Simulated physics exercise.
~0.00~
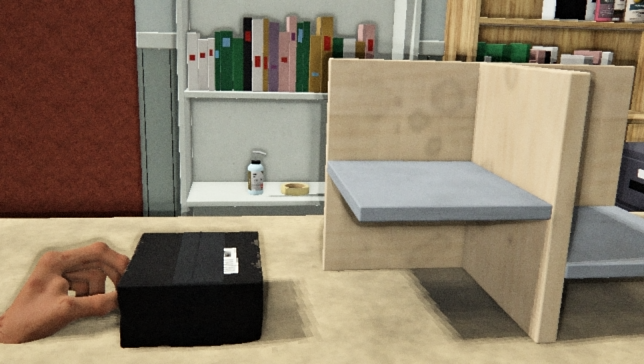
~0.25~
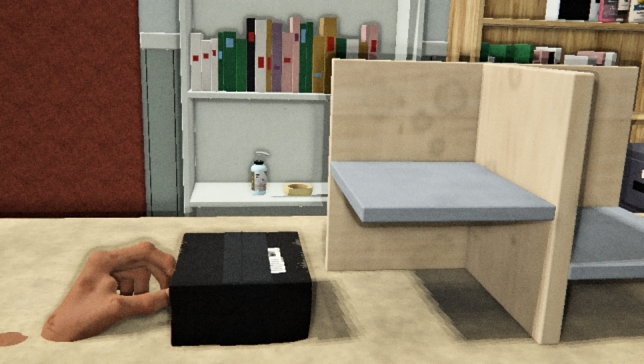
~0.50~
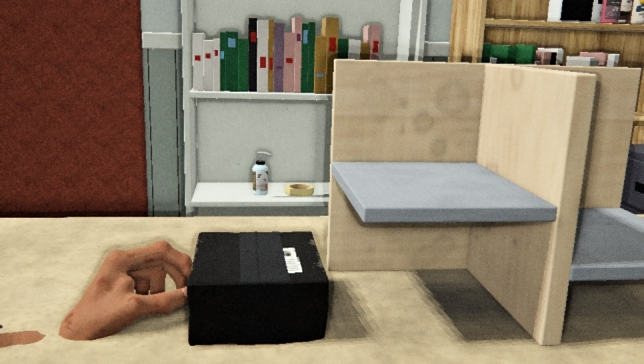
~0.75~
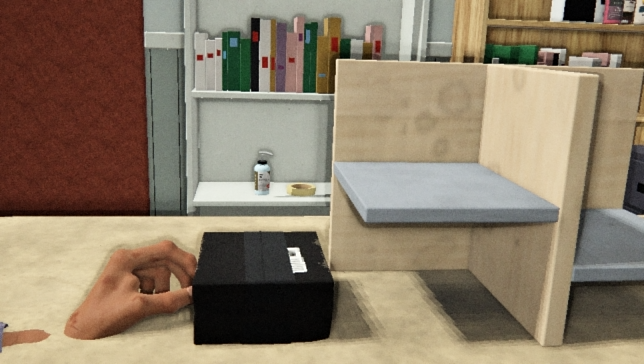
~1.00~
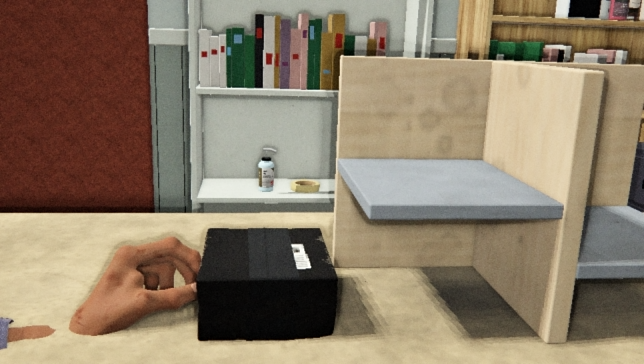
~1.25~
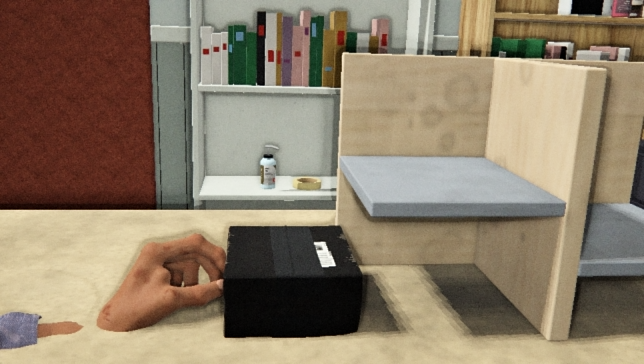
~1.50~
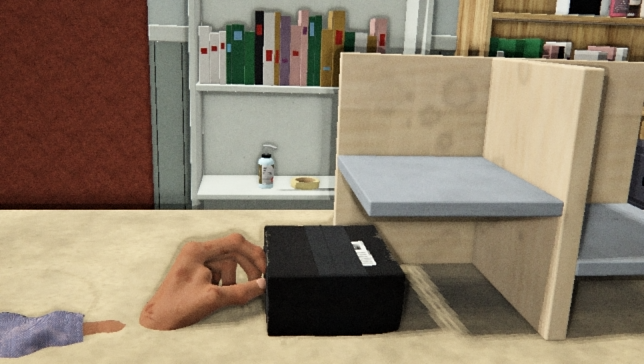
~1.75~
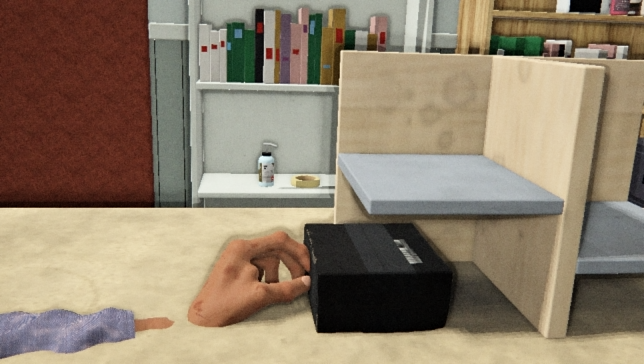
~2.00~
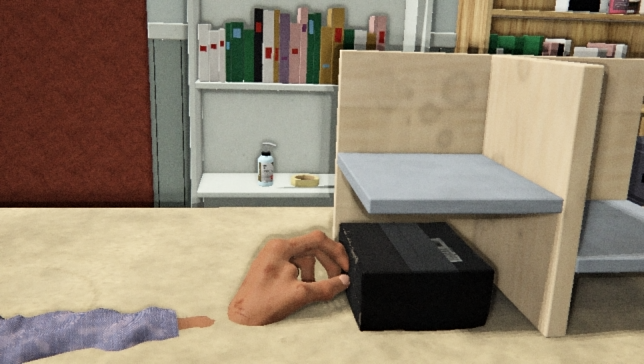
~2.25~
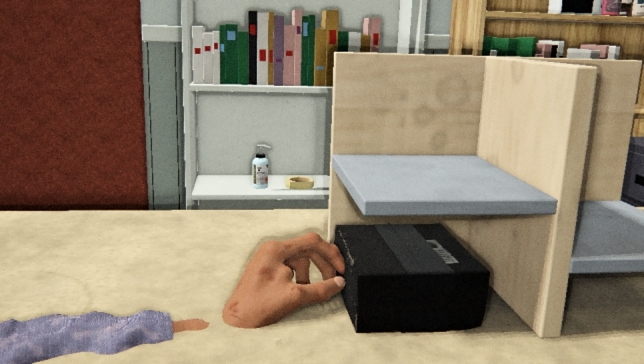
A black box, pushed by a hand, slides right across the table and under a grey shelf.
